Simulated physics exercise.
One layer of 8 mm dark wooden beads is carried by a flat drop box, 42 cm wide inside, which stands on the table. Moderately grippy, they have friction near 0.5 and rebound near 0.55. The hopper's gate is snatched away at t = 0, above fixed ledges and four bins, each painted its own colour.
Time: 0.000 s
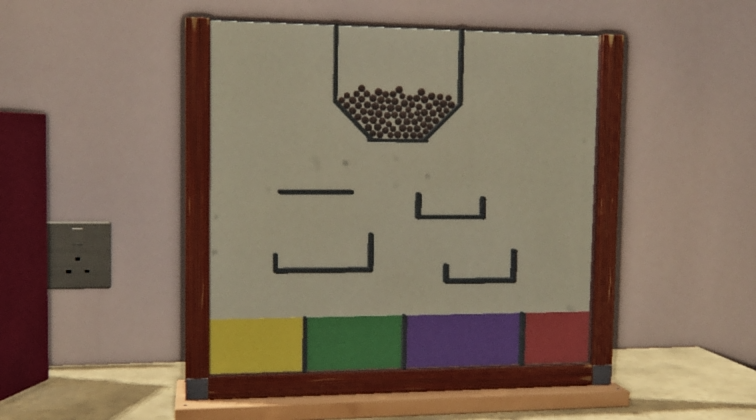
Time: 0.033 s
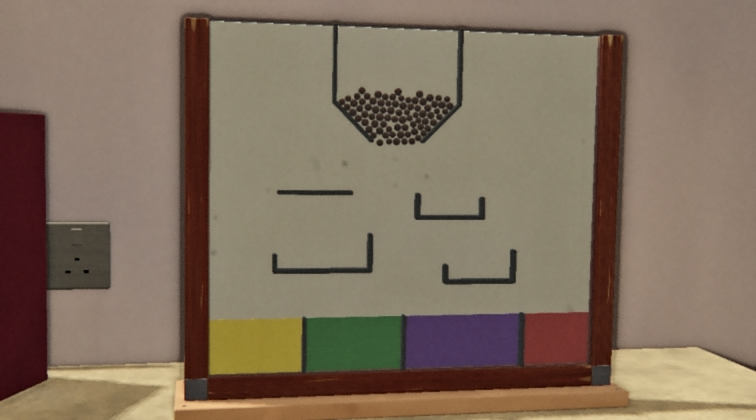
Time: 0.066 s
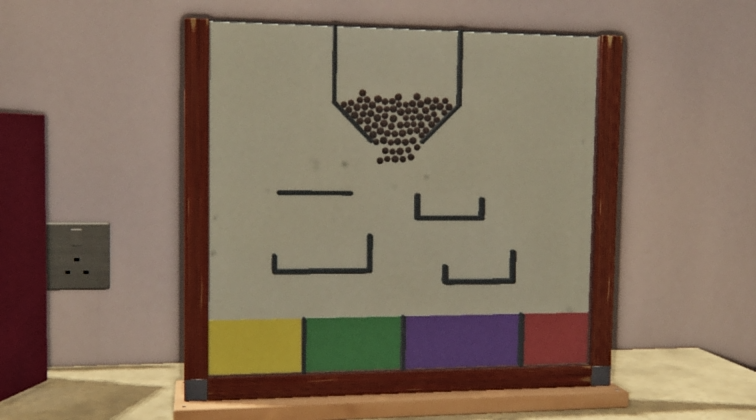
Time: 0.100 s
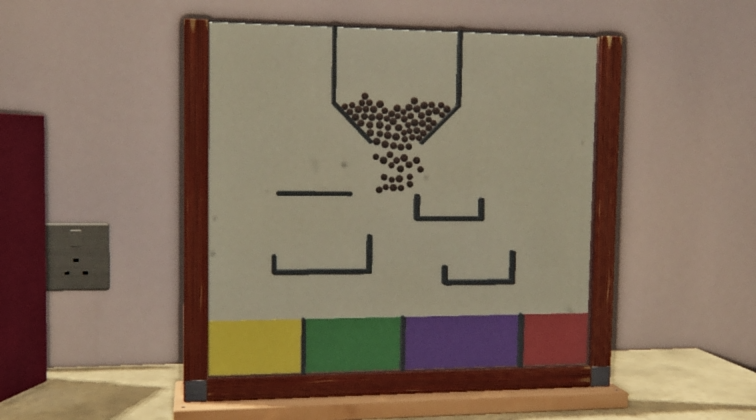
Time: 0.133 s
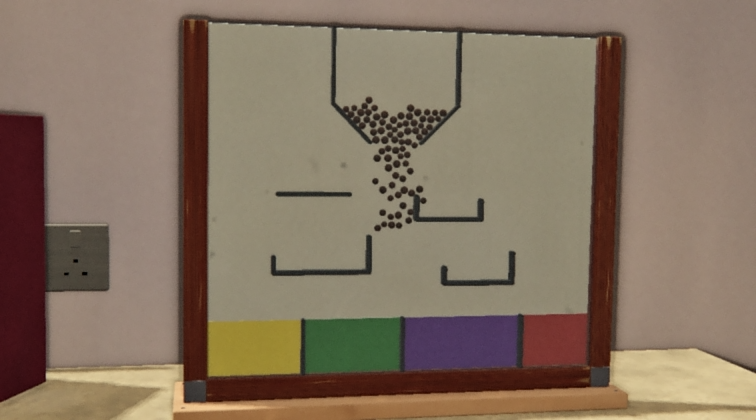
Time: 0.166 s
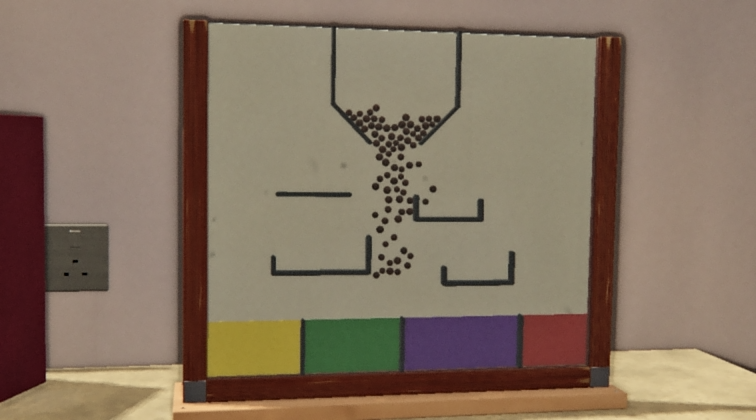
Small dark beads pouring from the open mouth of a hopper, streaming down between black ledges above yellow, green, purple and red sections.
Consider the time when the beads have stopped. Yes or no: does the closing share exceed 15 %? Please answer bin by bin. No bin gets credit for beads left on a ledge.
Red bin: No. Purple bin: Yes. Green bin: Yes. Yellow bin: No.
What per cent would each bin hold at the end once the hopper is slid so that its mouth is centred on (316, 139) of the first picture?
The red bin ends with 0 %, the purple bin with 25 %, the green bin with 5 % and the yellow bin with 40 %.
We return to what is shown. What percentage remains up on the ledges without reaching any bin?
~ 5 %.
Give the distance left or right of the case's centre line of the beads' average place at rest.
Left side, about 2 cm off centre.
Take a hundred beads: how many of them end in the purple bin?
About 30 percent.
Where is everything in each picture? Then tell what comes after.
Gate shut, about 80 beads in the hopper; its mouth (372, 140) to (423, 141); red (555, 338), purple (463, 341), green (354, 344), yellow (256, 346), in the first picture.
In the second picture, 5 out; leading bead (380, 143).
In the third picture, 14 out; leading bead (380, 161).
In the fourth picture, 23 out; leading bead (379, 190).
In the fifth picture, 34 out; leading bead (378, 228).
In the sixth picture, 48 out; leading bead (376, 275); ledges cup (416, 197) to (481, 201), cup (273, 258) to (369, 237), cup (444, 268) to (512, 253), level (278, 194) to (349, 195).
After 0.34 s 100 % have left the hopper; down in the bins, purple 15 %, green 50 %.
After 0.55 s 100 % have left the hopper; down in the bins, purple 30 %, green 65 %.
At rest by 1.4 s, red 0 %, purple 30 %, green 65 %, yellow 0 %, left higher up 5 %.
